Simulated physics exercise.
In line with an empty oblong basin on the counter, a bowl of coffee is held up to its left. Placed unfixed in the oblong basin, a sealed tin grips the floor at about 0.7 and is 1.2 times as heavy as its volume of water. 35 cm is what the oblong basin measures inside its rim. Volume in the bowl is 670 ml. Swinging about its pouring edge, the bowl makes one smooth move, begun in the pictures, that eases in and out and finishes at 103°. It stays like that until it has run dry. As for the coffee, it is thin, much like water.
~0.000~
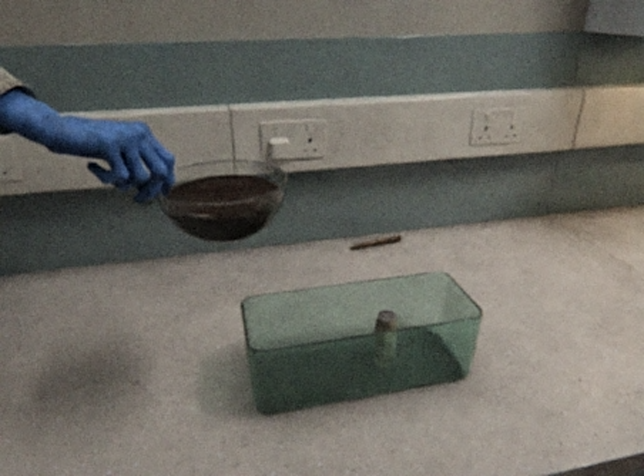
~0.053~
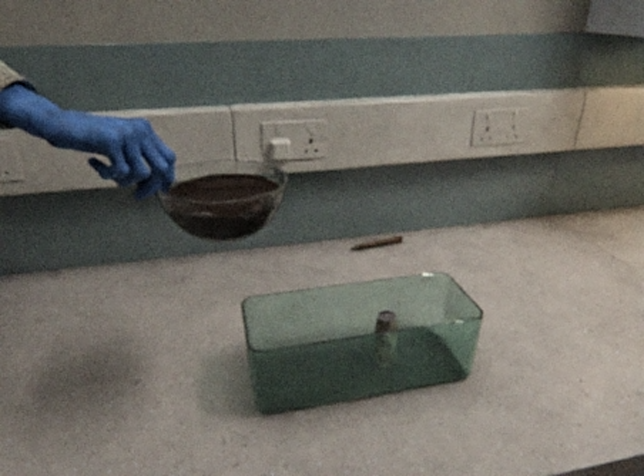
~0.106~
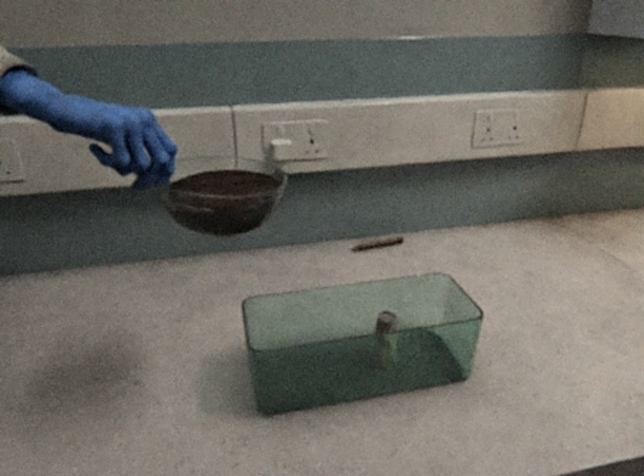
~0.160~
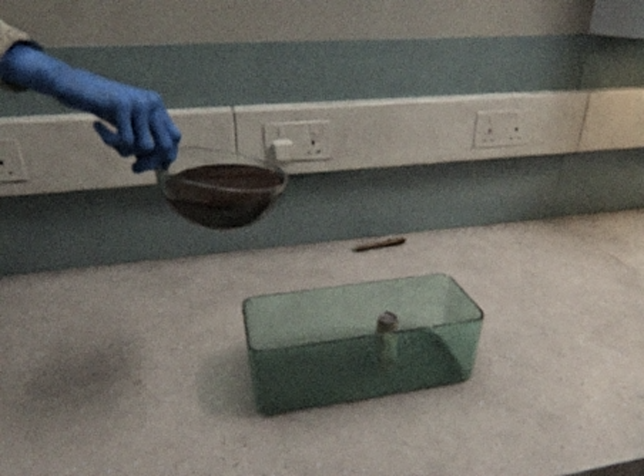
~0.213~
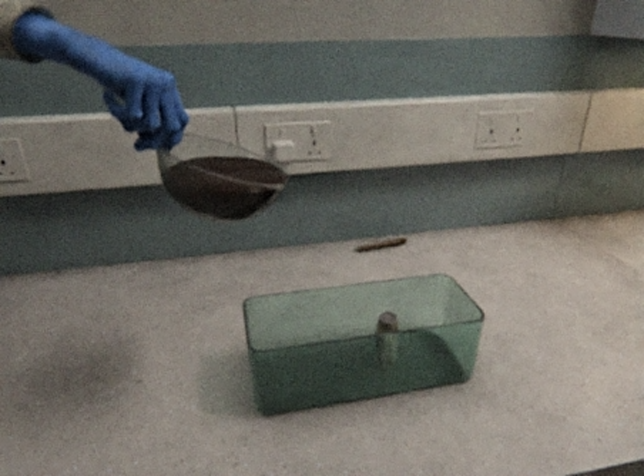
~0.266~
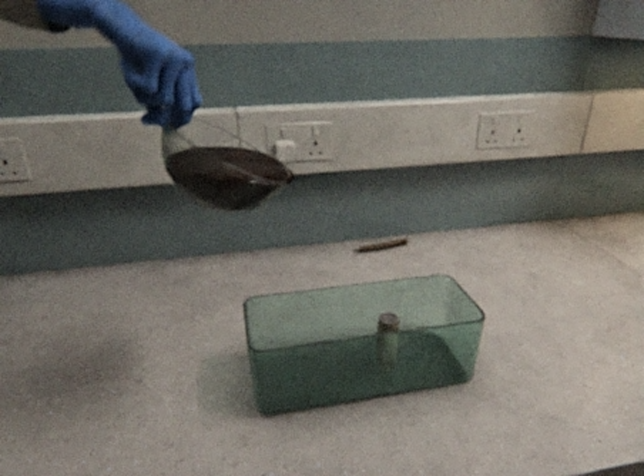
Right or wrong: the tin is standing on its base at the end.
Right, it is standing.
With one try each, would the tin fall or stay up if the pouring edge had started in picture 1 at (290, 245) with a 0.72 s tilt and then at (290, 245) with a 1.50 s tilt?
In the first try it comes down; in the second it remains standing.
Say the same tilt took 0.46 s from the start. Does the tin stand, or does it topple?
In that case the tin does not tip.
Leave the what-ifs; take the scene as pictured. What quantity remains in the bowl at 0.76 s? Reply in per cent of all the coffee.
Remaining share: Approx. 0 %.
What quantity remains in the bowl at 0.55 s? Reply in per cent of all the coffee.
Roughly 22 per cent.
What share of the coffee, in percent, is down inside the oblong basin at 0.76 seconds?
Near 84 per cent of the total.
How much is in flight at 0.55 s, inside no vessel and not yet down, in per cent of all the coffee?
It comes to about 72 percent.
By 0.55 s the tilt is 90° and 21 per cent is still to pour; the tin stands where it began.
By 0.76 s the tilt is 103° and 0 per cent is still to pour; the tin stands where it began.
By 0.98 s the tilt is 103° and 0 per cent is still to pour; the tin stands where it began.
By 1.22 s the tilt is 103° and 0 per cent is still to pour; the tin stands where it began.
At rest the tin stands where it began.
